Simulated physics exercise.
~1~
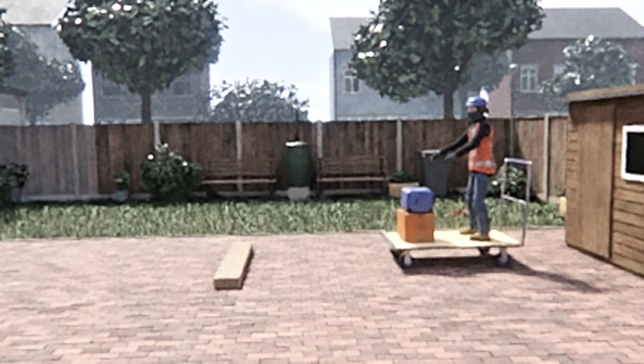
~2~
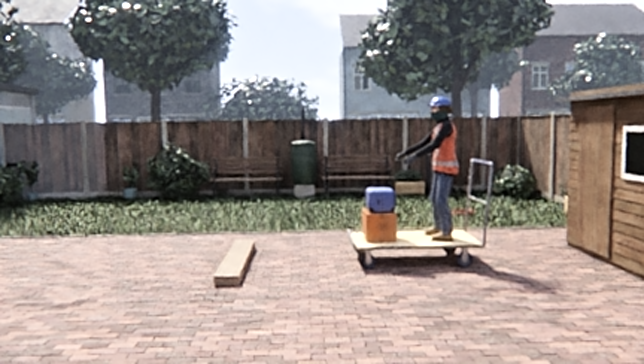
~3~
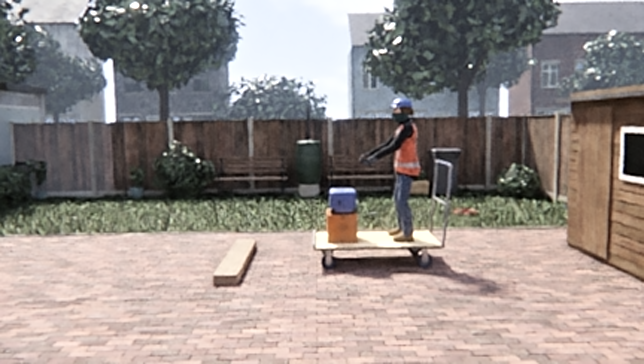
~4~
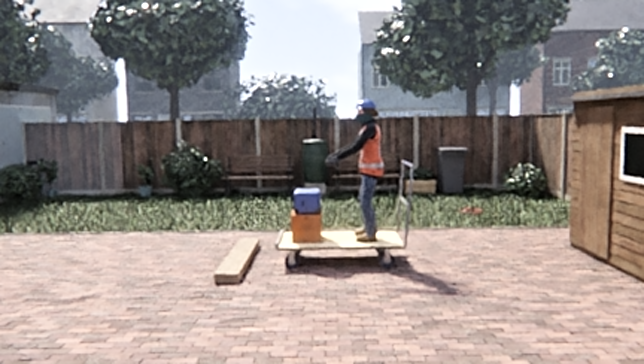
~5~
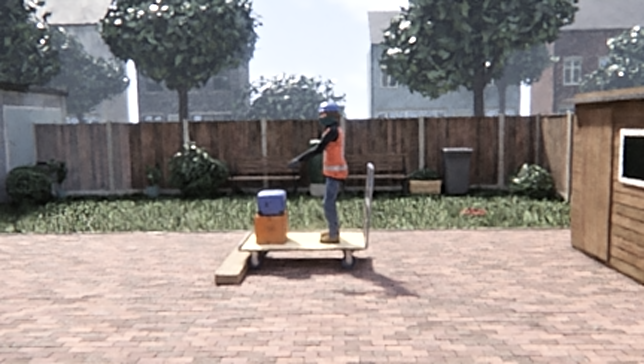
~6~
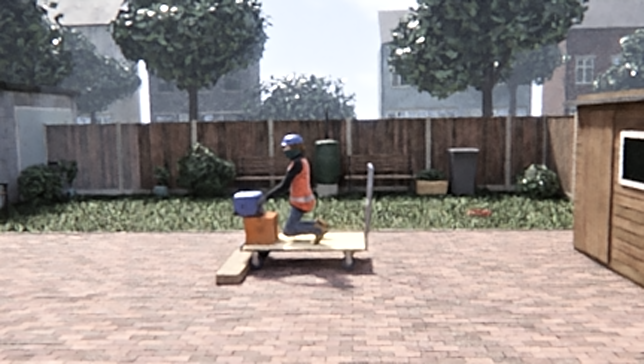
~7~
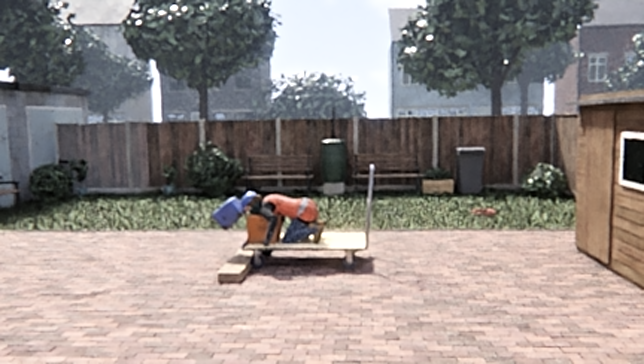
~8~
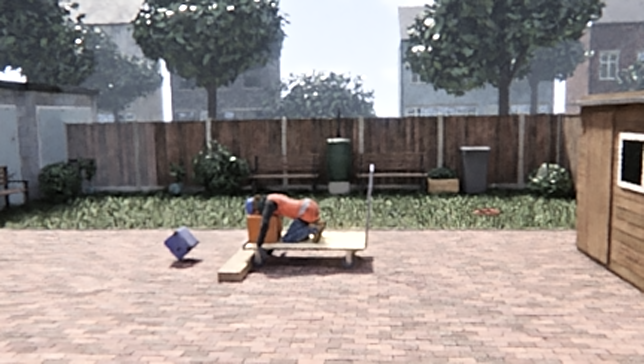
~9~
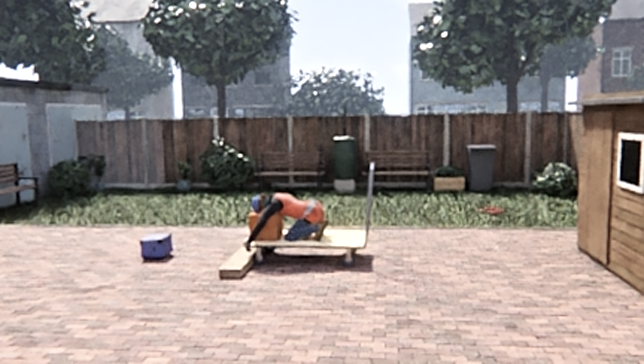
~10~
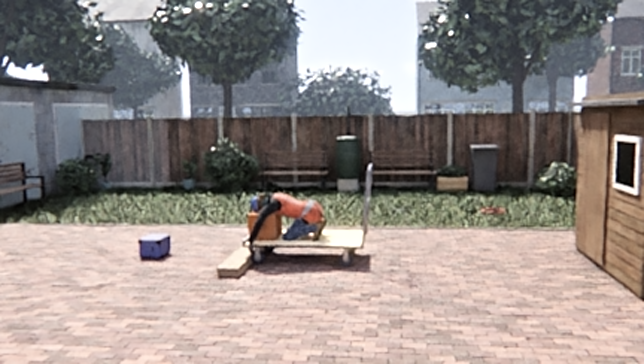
A flat trolley carrying a person in an orange vest and two stacked boxes rolled left until it stopped at a wooden kerb. The blue box tumbled onto the paving, while the person pitched forward and ended slumped over the orange one, still aboard.
